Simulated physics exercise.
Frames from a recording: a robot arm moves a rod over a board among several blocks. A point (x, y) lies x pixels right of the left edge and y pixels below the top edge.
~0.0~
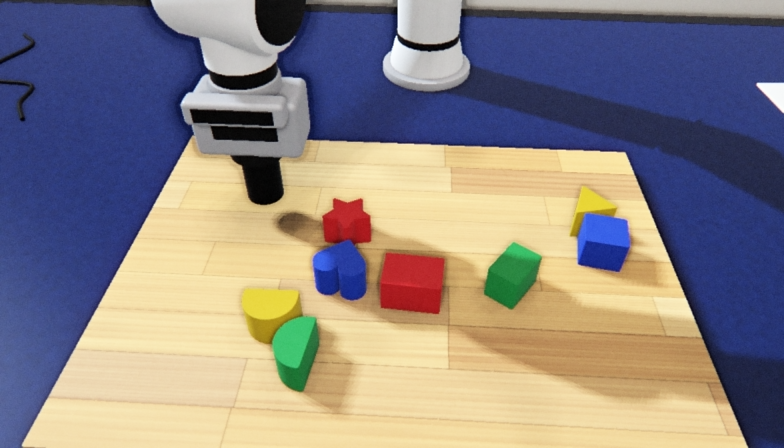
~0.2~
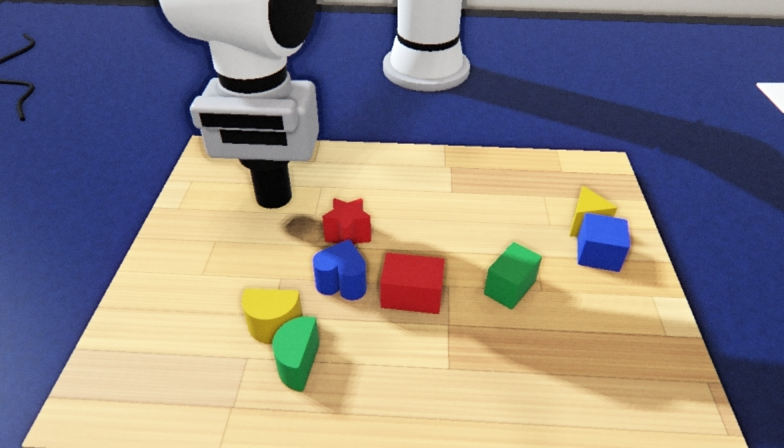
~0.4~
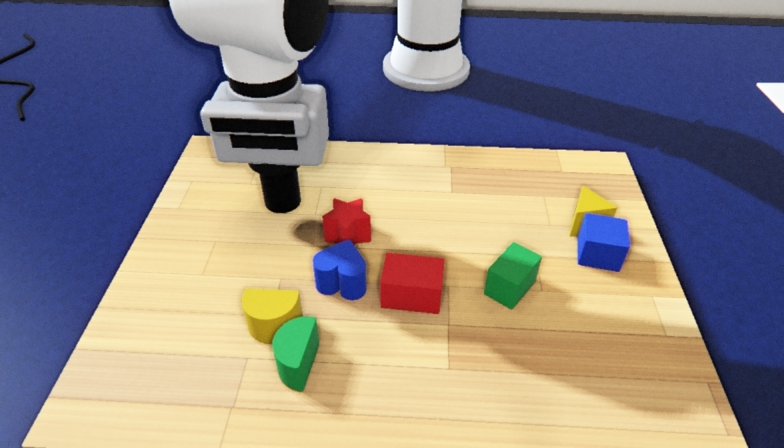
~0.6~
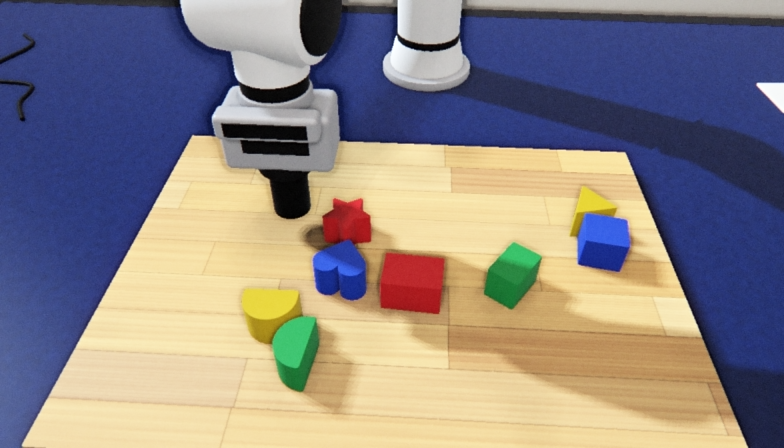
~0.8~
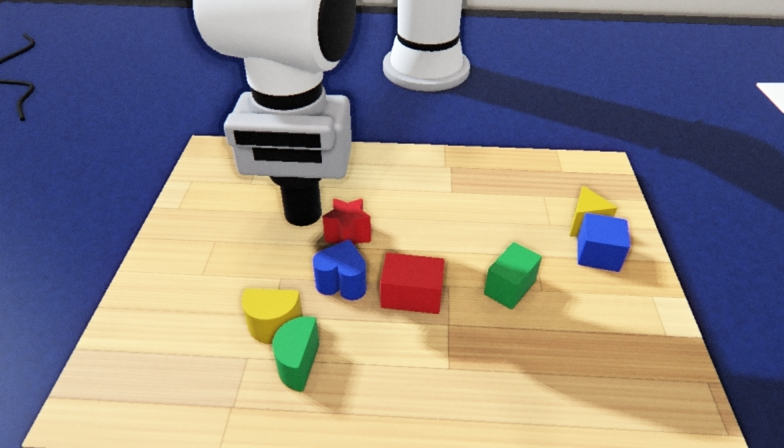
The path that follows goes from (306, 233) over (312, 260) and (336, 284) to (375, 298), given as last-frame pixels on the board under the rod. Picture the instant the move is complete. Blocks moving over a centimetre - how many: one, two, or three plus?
Two.
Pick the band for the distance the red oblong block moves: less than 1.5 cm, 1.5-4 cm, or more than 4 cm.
Shift of 1.5 to 4 cm.
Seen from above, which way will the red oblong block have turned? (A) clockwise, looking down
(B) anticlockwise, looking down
I choose B.
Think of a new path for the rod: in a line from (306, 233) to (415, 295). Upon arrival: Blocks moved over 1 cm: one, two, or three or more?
That makes 3 blocks or more.
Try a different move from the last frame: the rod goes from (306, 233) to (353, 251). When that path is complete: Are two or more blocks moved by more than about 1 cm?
The answer is no.
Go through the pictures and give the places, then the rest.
Lower end of the rod (266, 194), tops of blocks, blue heart (341, 259), red star block (347, 211), red oblong block (413, 270), in the first frame.
Rod (274, 198), blocks as before, in the second frame.
Rod (283, 202), blocks as before, in the third frame.
Rod (293, 208), blocks as before, in the fourth frame.
Rod (303, 214), blue heart (341, 259), red star block (347, 211), red oblong block (413, 270), in the fifth frame.
The first path, step by step. One third of the way, rod (310, 242); nothing pushed yet.
Two thirds of the way, rod (336, 266); blue heart (364, 281); red oblong block (420, 274), turned 20° anticlockwise.
At the end, rod (375, 279); blue heart (389, 304); red star block not moved; red oblong block (433, 277), turned 35° anticlockwise.
